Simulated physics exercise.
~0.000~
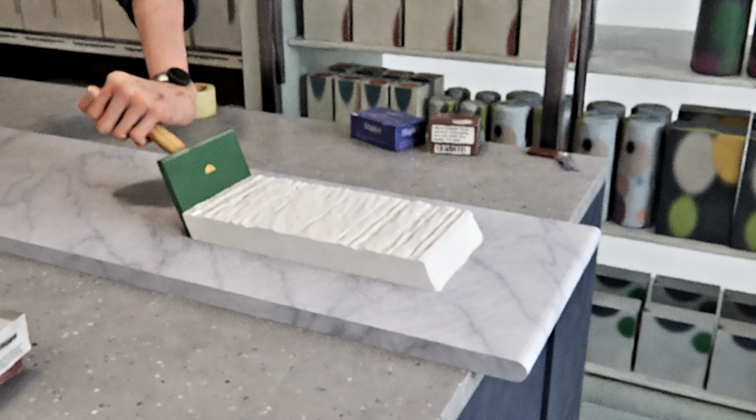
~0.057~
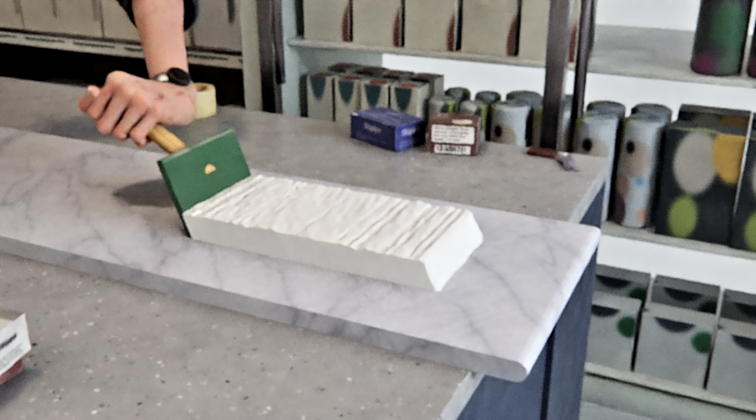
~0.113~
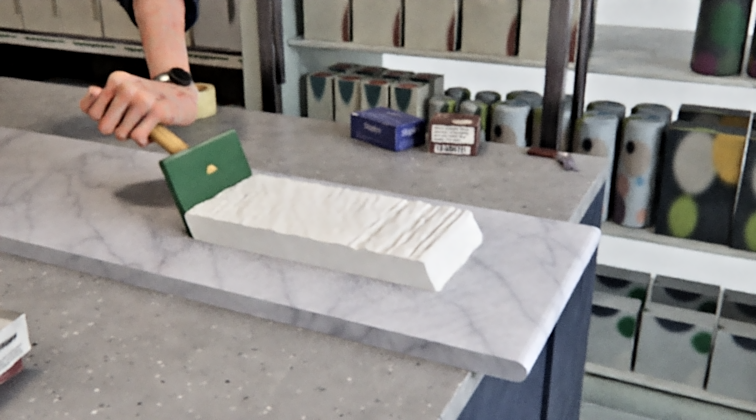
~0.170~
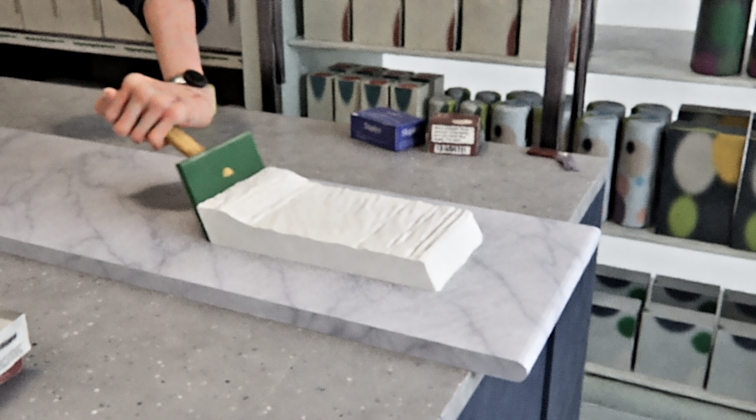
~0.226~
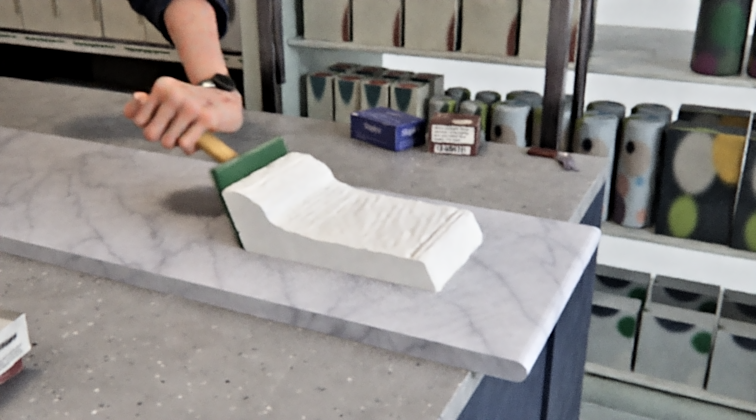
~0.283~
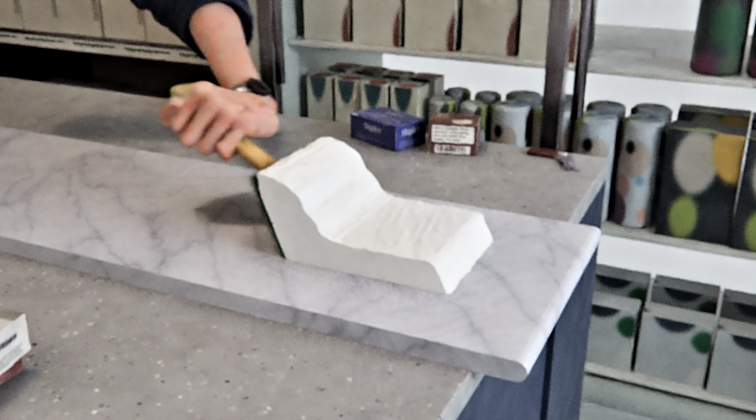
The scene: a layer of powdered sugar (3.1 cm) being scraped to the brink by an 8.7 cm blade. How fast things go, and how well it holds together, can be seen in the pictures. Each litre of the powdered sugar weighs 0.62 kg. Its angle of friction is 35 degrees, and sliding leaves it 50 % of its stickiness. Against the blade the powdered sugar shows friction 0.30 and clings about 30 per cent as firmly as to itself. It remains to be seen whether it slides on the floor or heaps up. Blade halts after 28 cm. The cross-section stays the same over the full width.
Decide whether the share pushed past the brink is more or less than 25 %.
Well, it settles past 25 percent.
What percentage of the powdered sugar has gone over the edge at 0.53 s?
I'd say close to 0 in a hundred.
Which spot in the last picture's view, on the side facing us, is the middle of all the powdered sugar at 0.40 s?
Close to (416, 256) in the last picture.
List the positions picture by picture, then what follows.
The first frame shows foot of the blade at (193, 239), not yet moved; front end of the powdered sugar at (434, 287), piled 3.1 cm high.
The second frame shows foot of the blade at (193, 239), not yet moved; front end of the powdered sugar at (434, 287), piled 3.1 cm high.
The third frame shows foot of the blade at (194, 240), moved 2 mm; front end of the powdered sugar at (434, 287), piled 3.1 cm high.
The fourth frame shows foot of the blade at (212, 243), moved 2.7 cm; front end of the powdered sugar at (434, 287), piled 4.4 cm high.
The fifth frame shows foot of the blade at (246, 251), moved 7.3 cm; front end of the powdered sugar at (435, 291), piled 6.9 cm high.
The sixth frame shows foot of the blade at (287, 260), moved 13 cm; front end of the powdered sugar at (446, 293), piled 9.4 cm high.
By 0.40 s, 0 % has gone over the edge.
By 0.53 s, 0 % has gone over the edge.
By 0.67 s, 25 % has gone over the edge.
By 0.80 s, 32 % has gone over the edge.
By 1.42 s, at the end, 37 % has gone over the edge.
